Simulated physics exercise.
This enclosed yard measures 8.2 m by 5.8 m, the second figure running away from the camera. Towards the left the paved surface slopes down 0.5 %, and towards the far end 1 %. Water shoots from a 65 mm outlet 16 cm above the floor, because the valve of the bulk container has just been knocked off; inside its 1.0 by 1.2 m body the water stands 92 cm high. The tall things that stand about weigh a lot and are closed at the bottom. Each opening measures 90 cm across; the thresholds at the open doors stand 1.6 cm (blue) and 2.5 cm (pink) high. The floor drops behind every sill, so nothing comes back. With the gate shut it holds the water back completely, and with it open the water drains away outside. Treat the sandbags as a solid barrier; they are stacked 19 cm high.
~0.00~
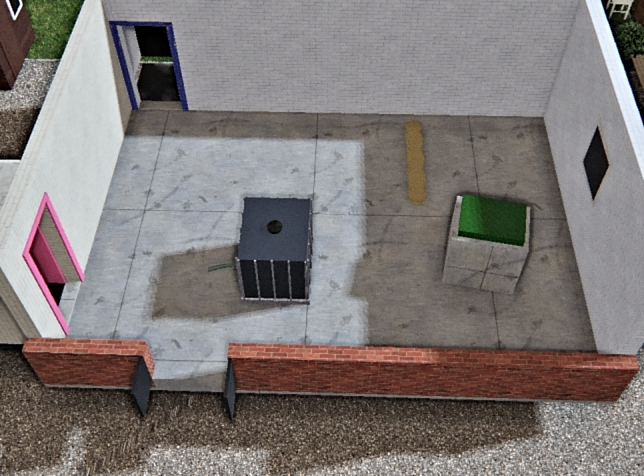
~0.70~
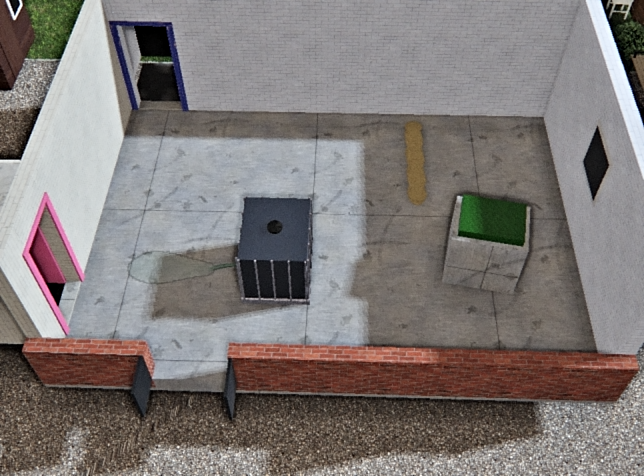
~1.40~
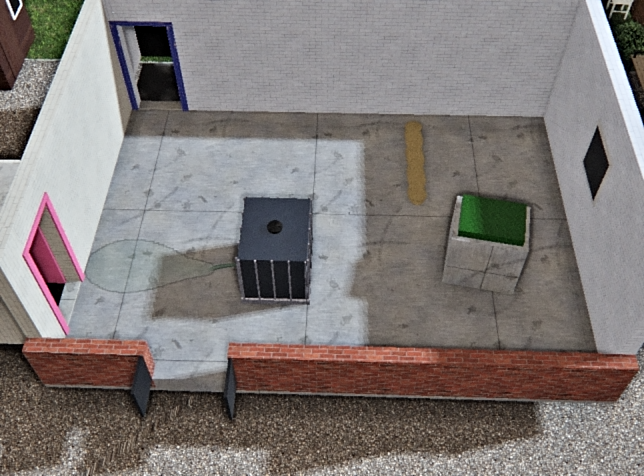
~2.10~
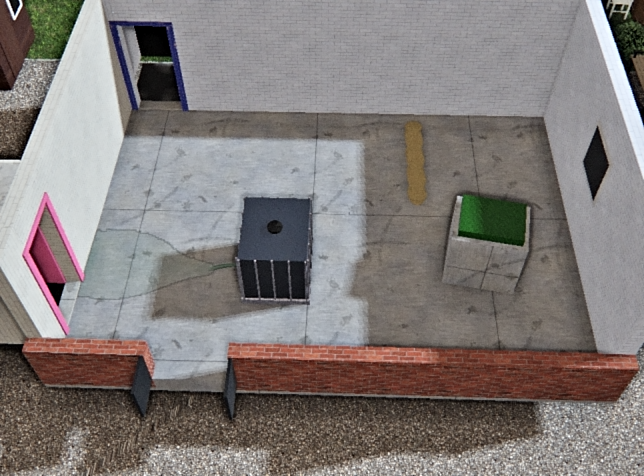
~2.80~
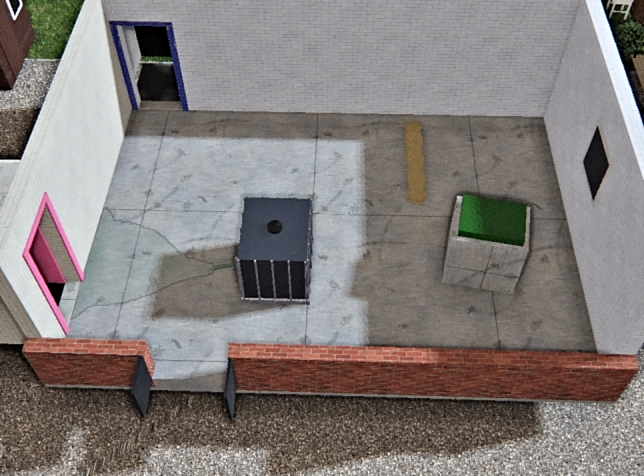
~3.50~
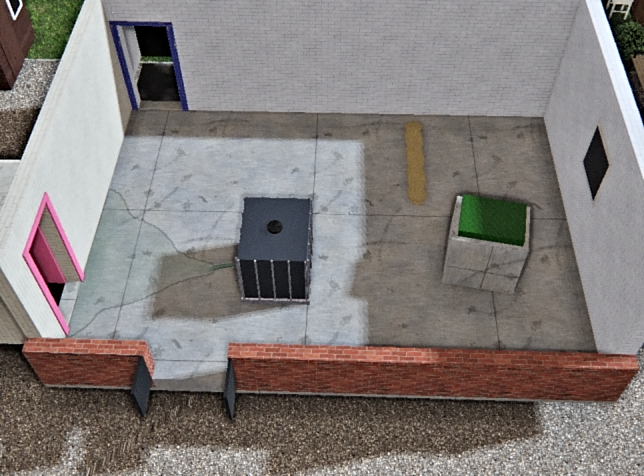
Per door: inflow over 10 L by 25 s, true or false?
Blue door: True; pink door: False.
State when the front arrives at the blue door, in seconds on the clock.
For the blue door it's 9.0 s.
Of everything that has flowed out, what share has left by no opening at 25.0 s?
Share: About 88 %.
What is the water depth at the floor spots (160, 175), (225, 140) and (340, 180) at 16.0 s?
Depths: About 1.0, 0.4, 0.0 cm.
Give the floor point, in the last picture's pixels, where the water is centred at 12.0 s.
Centre estimate: Near (133, 228).
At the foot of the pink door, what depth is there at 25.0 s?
I'd put it at around 2.0 centimetres deep.
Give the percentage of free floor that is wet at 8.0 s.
Wet share: Near 15 %.
After 5.0 s water covers 10 % of the floor and is deepest (4 cm) near (97, 266); blue door not reached, pink door 2 cm at the sill, 0 L in.
After 8.0 s water covers 15 % of the floor and is deepest (4 cm) near (87, 266); blue door not reached, pink door 2.1 cm at the sill, 0 L in.
After 12.0 s water covers 20 % of the floor and is deepest (4 cm) near (84, 275); blue door 2.4 cm at the sill, 0 L in, pink door 2.4 cm at the sill, 0 L in.
After 16.0 s water covers 25 % of the floor and is deepest (5 cm) near (87, 266); blue door 2.9 cm at the sill, 5 L in, pink door 1.9 cm at the sill, 0 L in.
After 25.0 s water covers 30 % of the floor and is deepest (5 cm) near (89, 258); blue door 3.3 cm at the sill, 27 L in, pink door 1.9 cm at the sill, 0 L in.
